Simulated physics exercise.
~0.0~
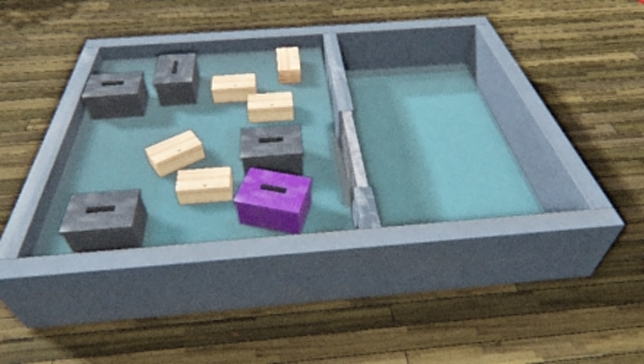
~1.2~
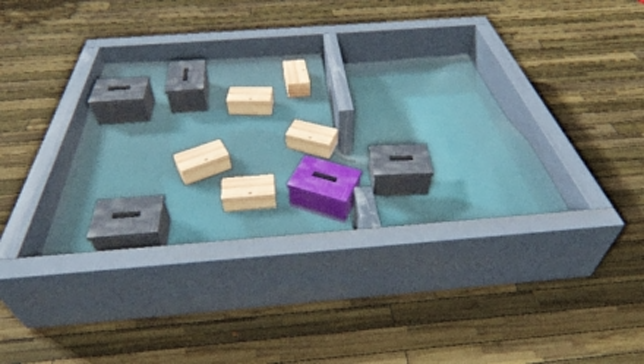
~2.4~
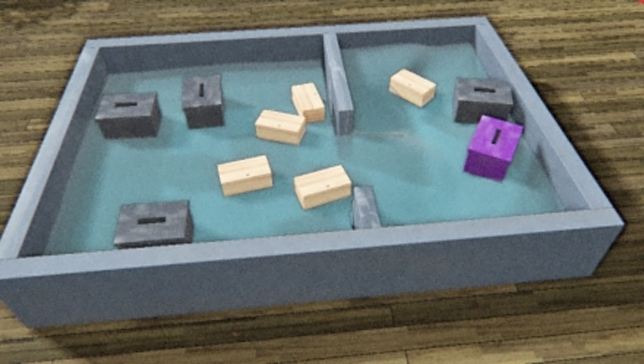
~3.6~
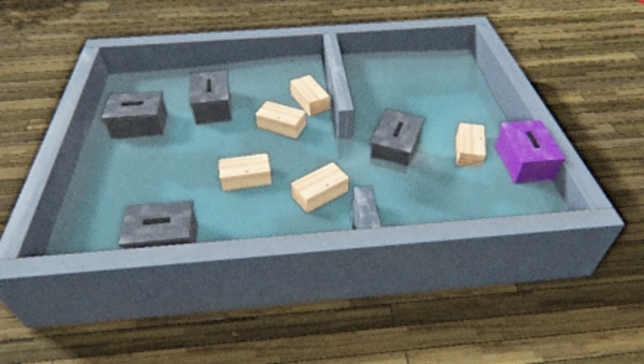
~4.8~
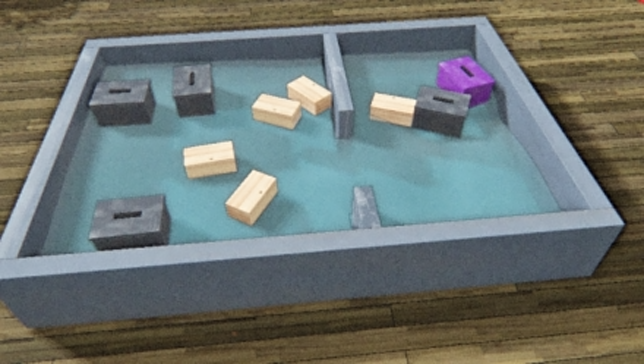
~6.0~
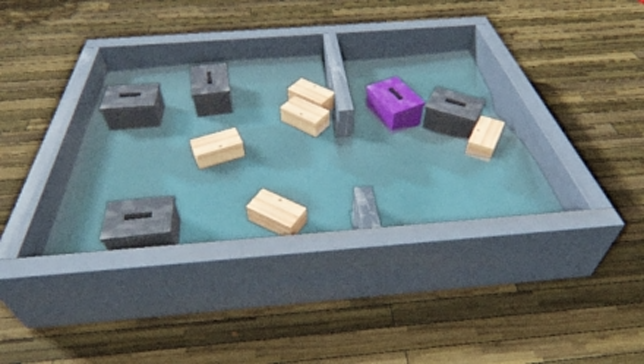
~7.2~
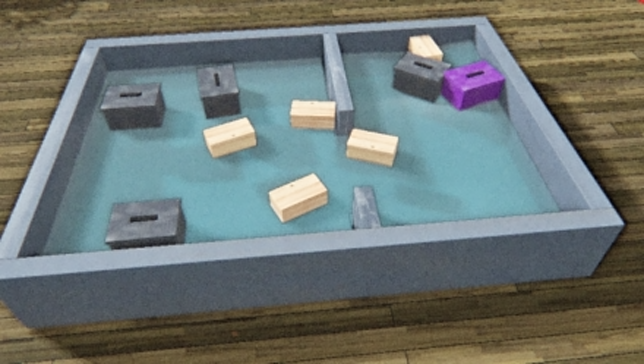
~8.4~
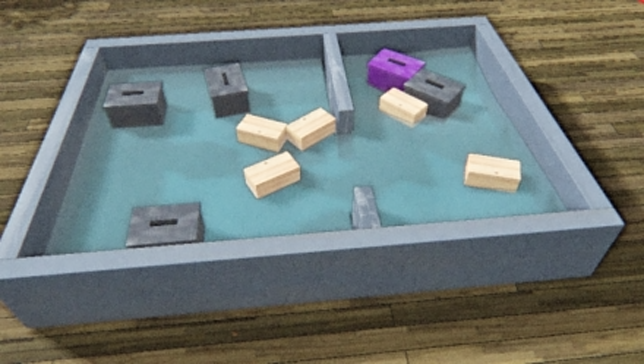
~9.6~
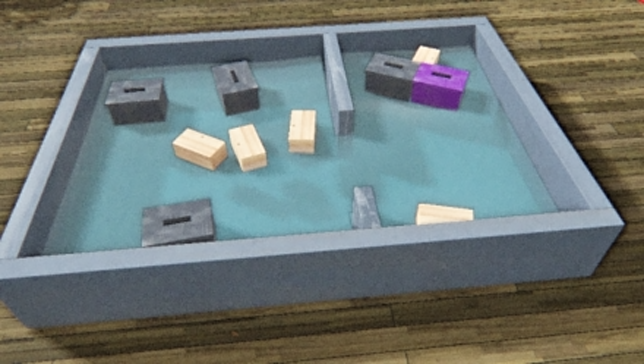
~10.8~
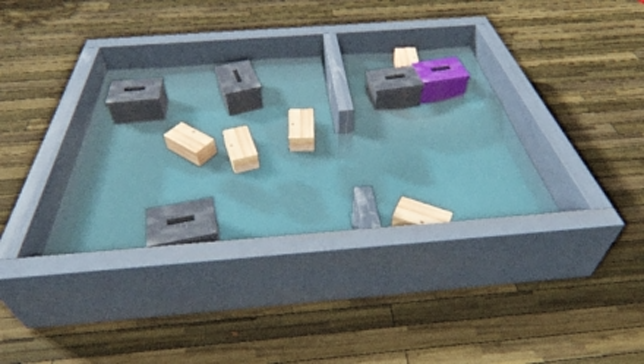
The video shows wooden blocks, gray totes and a purple tote floating in the left part of a divided tank. A gray tote and the purple one drift right through the divider's opening, blocks following, and both totes end side by side near the back of the right part.
